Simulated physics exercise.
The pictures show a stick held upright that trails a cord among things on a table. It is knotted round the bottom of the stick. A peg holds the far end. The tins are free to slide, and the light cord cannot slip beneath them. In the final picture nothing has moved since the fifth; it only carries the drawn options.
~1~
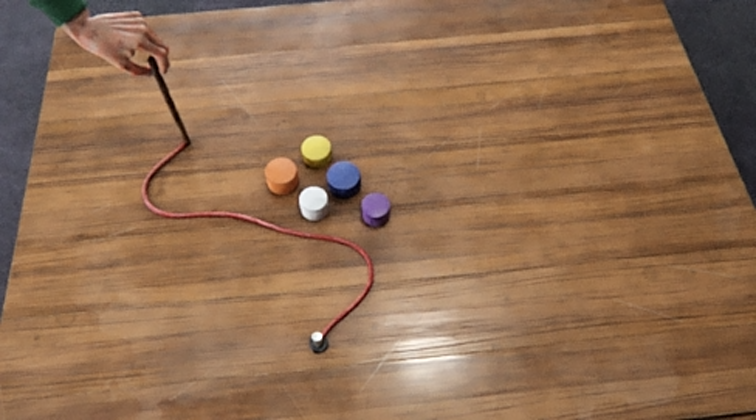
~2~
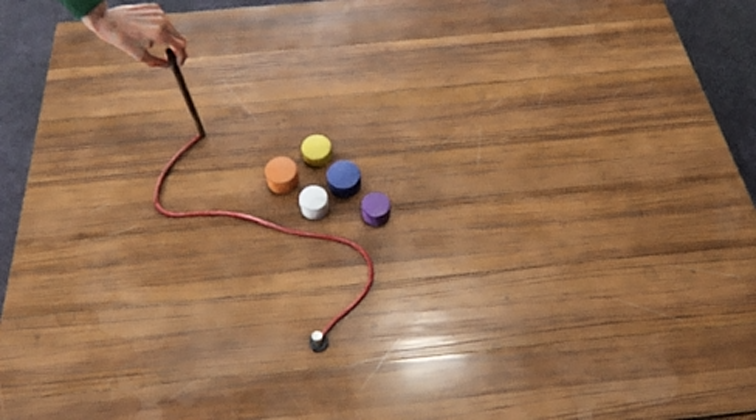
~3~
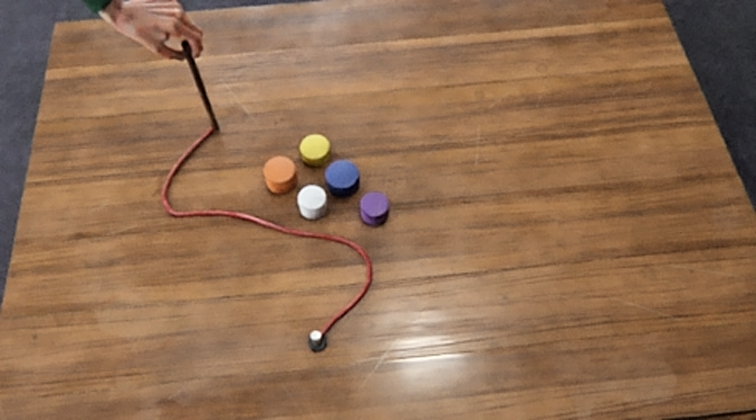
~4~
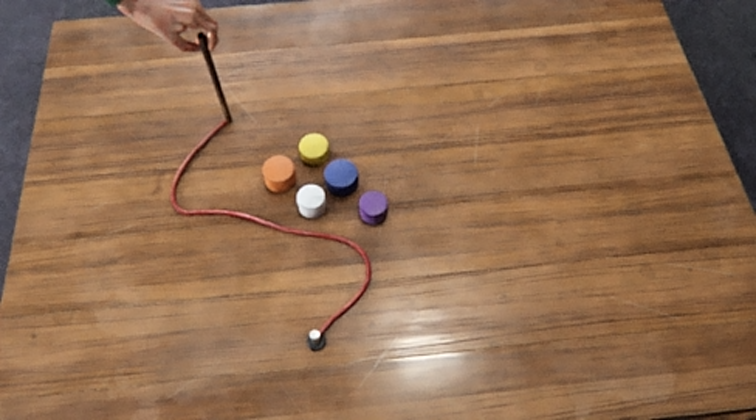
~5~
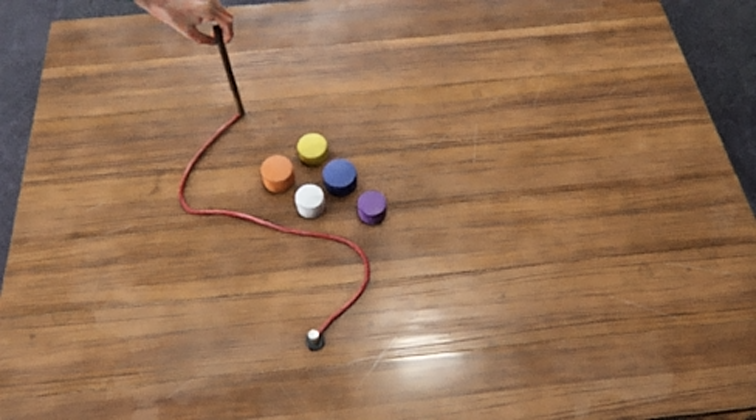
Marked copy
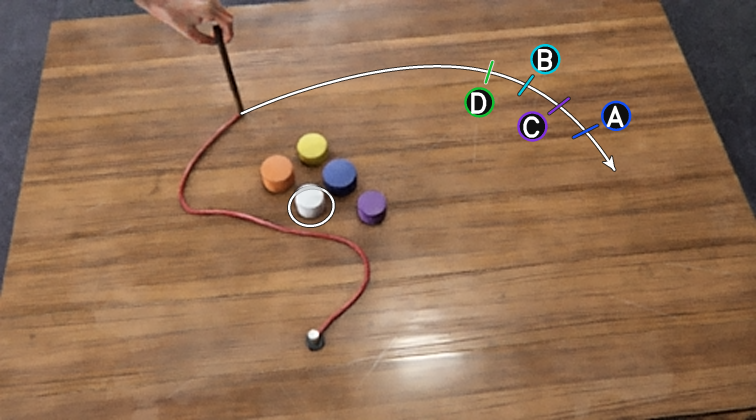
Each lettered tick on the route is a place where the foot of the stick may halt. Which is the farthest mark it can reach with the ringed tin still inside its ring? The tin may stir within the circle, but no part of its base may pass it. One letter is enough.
As far as tick D.
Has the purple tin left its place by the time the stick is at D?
No.
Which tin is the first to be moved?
The orange tin.
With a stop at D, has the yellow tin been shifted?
Yes.
On the marked copy, A at (586, 131); B at (526, 85); C at (559, 106); D at (489, 72); the ring at (311, 206); the route from (242, 114) via (444, 66) to (614, 170).
With D. Early on, foot of the stick (327, 84); white tin (311, 202).
Further on, foot of the stick (414, 68); white tin (311, 202).
At the end, foot of the stick (489, 73); white tin (311, 202); orange tin (315, 176); blue tin (347, 181); yellow tin (335, 158); the white tin is still in its ring.
As for the rest, A drags the ringed tin to (348, 213); B drags the ringed tin to (328, 207); C drags the ringed tin to (343, 211).
